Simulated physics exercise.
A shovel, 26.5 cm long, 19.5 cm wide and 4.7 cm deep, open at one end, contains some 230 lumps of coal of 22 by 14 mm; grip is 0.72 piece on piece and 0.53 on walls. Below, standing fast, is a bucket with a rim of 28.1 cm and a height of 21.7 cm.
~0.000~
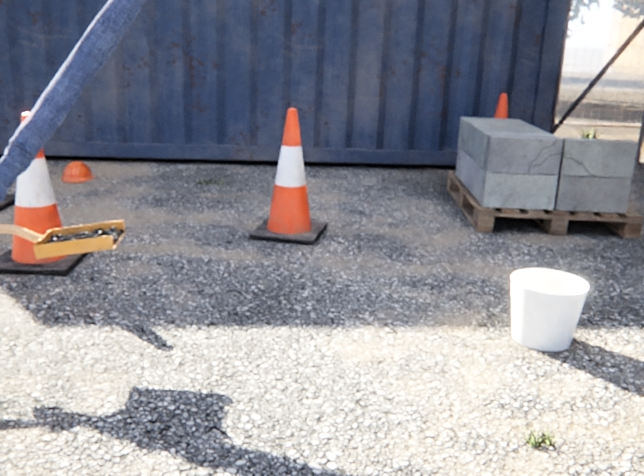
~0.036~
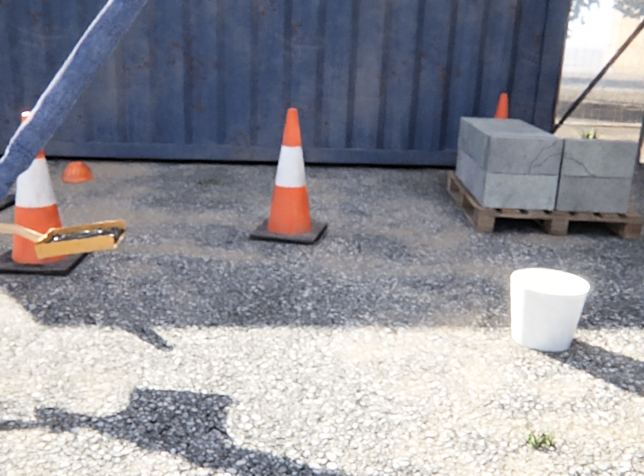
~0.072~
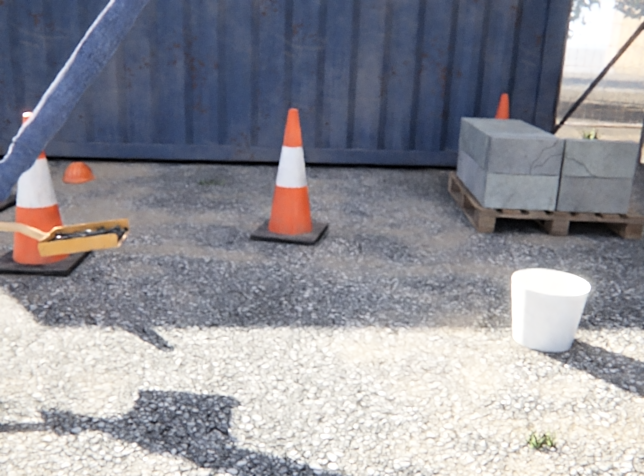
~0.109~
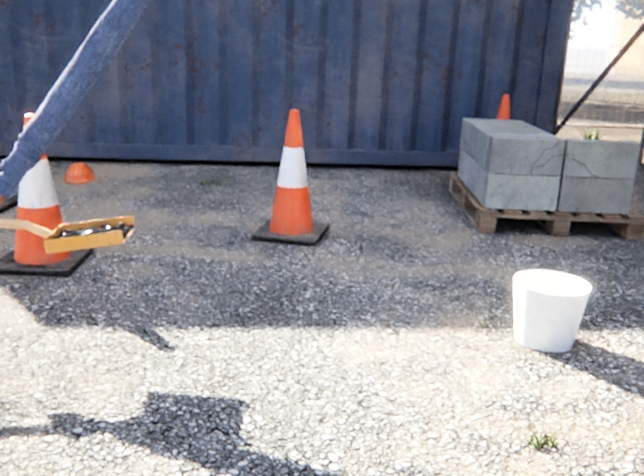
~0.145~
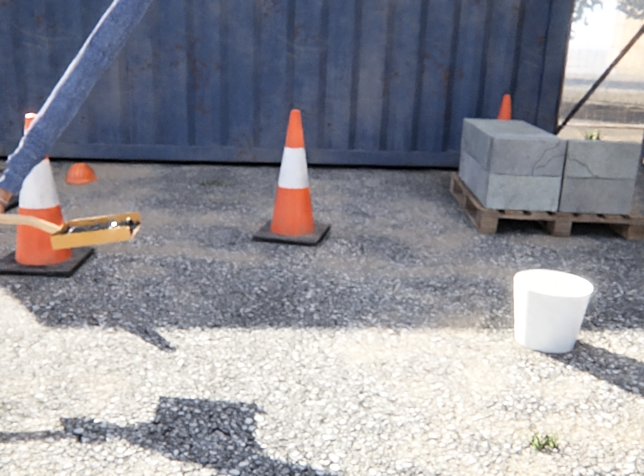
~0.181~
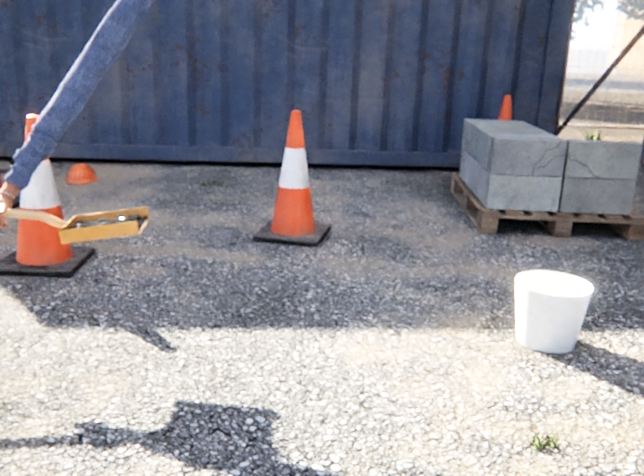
At first, an orange-yellow shovel holding dark lumps hangs almost still at the left, beside a blue sleeve, in a gravel yard with traffic cones and a white bucket. Then the arm carries it slowly rightward and slightly up, a hand coming into view, while the bucket stays put on the ground.
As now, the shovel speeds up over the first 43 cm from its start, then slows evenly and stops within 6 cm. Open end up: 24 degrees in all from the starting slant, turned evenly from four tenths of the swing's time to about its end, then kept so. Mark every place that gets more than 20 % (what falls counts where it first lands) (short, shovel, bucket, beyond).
Going through the places: The ground short of the target's middle is a pass, the shovel is a pass, the bucket is a fail, and the ground beyond it is a fail.
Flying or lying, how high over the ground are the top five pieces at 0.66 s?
I'd put them at something like 70 centimetres up.
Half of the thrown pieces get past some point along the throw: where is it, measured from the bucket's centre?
Offset: Approx. 75 cm short.
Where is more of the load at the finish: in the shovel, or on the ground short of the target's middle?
If you compare the two, more of the load comes to rest on the ground short of the target's middle.
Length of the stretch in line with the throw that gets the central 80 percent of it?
Length approx. 50 cm.
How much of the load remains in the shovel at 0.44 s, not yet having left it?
Roughly 90 %.
Then, at 0.32 s, tilt 18 degrees; shovel 100 %; middle of all pieces near (149, 200).
After 0.44 s, tilt 30 degrees; shovel 90 %, in the air 10 %; middle of all pieces near (205, 169).
Then, at 0.56 s, tilt 32 degrees; shovel 40 %, in the air 60 %; middle of all pieces near (241, 157).
After 0.66 s, tilt 32 degrees; shovel 35 %, in the air 65 %; middle of all pieces near (262, 170).
By 1.9 s all is still; short 65 %, shovel 35 %, bucket 0 %, beyond 0 %.
